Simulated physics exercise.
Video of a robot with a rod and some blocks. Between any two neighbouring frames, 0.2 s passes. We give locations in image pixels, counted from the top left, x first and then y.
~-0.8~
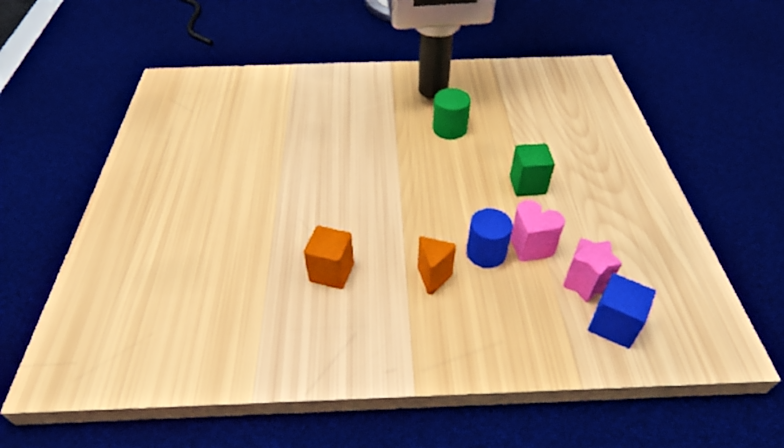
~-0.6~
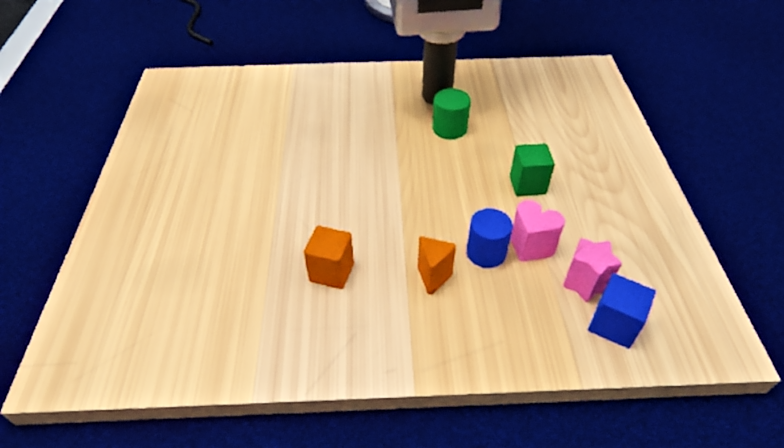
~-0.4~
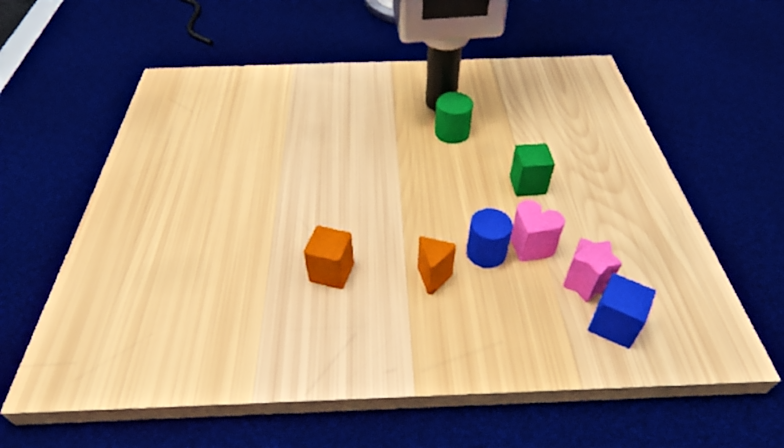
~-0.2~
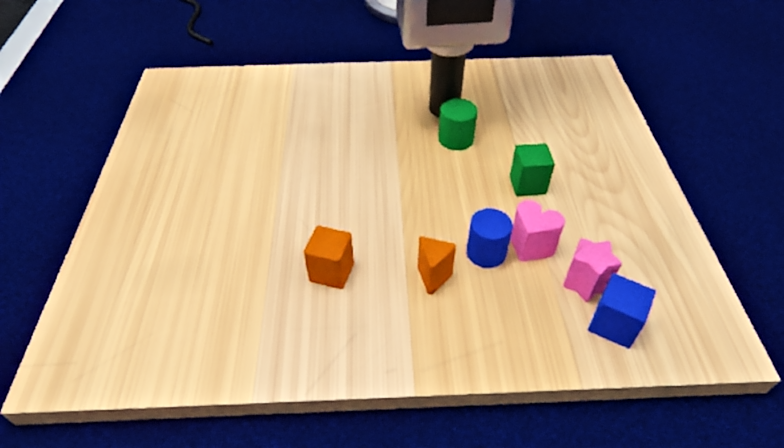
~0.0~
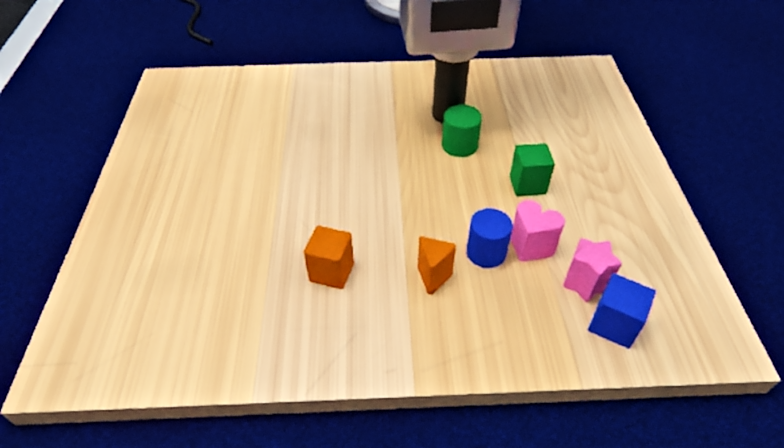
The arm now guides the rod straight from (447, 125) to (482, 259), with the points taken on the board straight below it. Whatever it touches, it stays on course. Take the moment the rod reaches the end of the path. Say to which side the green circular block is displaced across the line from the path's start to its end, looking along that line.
Goes left.
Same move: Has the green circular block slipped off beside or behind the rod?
Yes, I think so.
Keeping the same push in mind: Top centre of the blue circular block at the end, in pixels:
Most likely (507, 261).
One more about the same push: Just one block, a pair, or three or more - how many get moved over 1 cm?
By the end of the path, two blocks have moved more than about a centimetre.
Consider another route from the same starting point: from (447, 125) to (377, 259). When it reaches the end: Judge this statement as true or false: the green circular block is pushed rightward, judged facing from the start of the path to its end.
That claim is false.
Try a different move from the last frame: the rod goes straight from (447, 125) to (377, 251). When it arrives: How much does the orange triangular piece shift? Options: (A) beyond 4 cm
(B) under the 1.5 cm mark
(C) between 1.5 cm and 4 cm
The answer is B.
What follows on the original path. One third of the way, rod at (460, 155); green circular block at (489, 153).
Two thirds of the way, rod at (472, 199); green circular block at (516, 180).
At the end, rod at (484, 250); green circular block at (517, 181); blue circular block at (507, 261); pink heart-shaped block still.
